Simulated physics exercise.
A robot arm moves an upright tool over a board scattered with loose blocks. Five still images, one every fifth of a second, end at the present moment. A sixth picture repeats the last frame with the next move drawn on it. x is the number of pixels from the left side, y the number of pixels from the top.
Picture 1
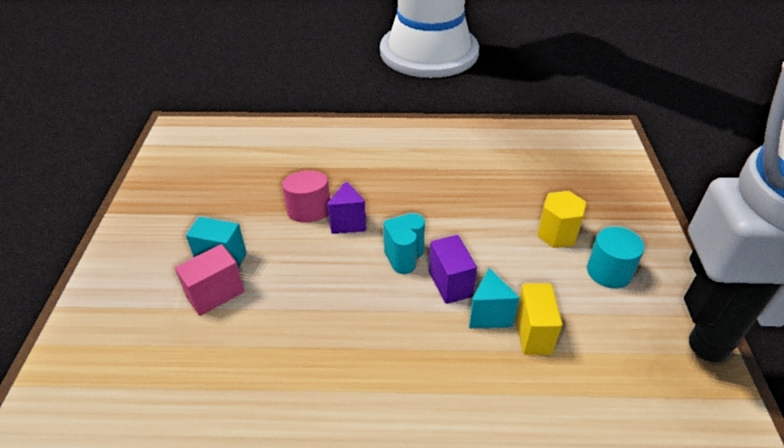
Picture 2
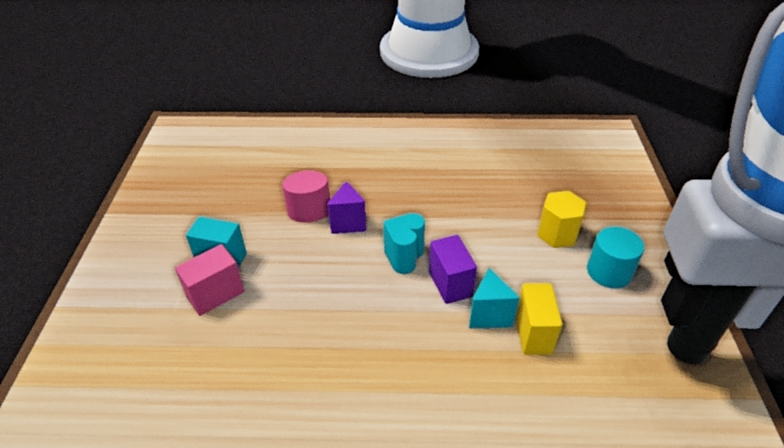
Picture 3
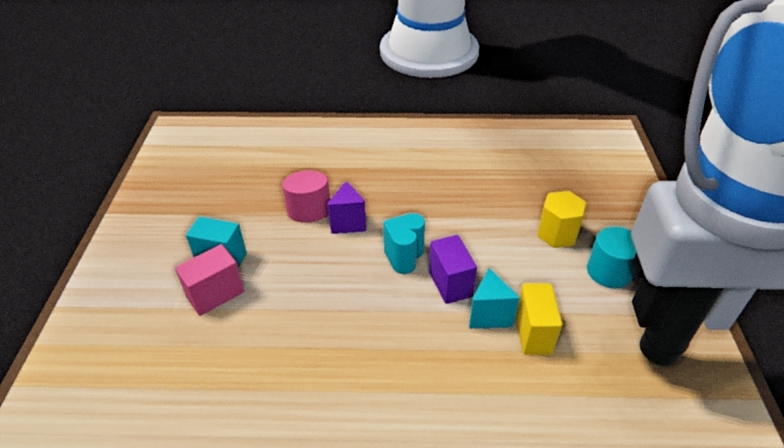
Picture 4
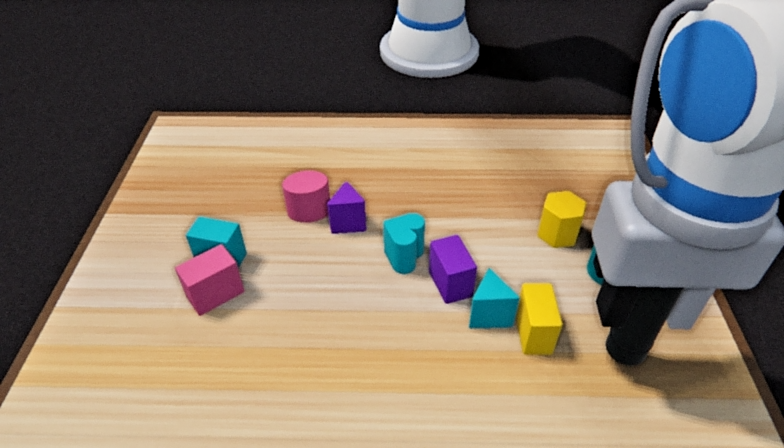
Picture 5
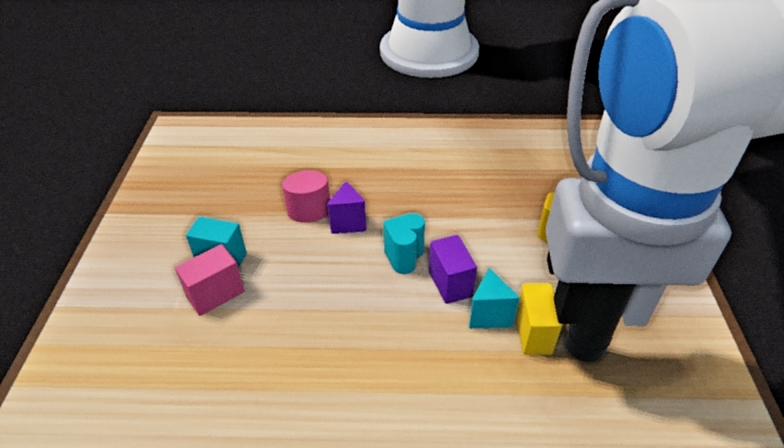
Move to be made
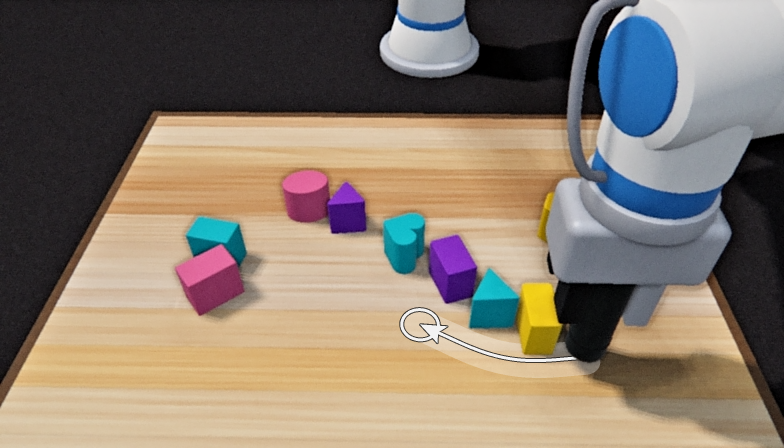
A white and blue robot arm with a black upright tool works at the right side of a pale wooden board, seen from above at a slant. Pink, turquoise, purple and yellow blocks lie scattered across the board, a white base standing behind it. The arm slides the tool steadily left to beside the yellow oblong, covering the turquoise cylinder from sight, while the blocks stay still.
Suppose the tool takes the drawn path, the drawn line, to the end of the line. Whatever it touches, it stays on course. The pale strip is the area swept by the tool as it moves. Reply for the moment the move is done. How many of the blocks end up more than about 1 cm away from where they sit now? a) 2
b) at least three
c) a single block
I choose a.
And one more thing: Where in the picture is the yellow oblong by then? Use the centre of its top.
The middle of the upper face of the yellow oblong will lie at about (510, 298) in the picture.
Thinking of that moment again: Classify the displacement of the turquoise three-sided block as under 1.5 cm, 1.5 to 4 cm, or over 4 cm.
The shift is from 1.5 to 4 cm.
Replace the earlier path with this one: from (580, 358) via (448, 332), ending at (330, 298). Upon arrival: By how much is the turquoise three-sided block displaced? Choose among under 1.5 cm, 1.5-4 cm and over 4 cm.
The turquoise three-sided block moves 1.5-4 cm.
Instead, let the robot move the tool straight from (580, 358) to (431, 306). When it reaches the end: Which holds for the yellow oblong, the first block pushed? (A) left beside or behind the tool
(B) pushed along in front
A: Left beside or behind the tool.
Drawn move, from (580, 358) via (525, 360) and (469, 347), ending at (420, 324).
The first path, step by step. One third of the way, tool at (527, 350); turquoise three-sided block at (490, 284), turned 15° anticlockwise; yellow oblong at (524, 301), turned 75° clockwise.
Two thirds of the way, tool at (470, 336); turquoise three-sided block at (489, 270); yellow oblong at (510, 298), turned 110° clockwise.
At the end, tool at (421, 314); purple oblong still; turquoise three-sided block at (489, 270); yellow oblong at (510, 298), turned 110° clockwise.
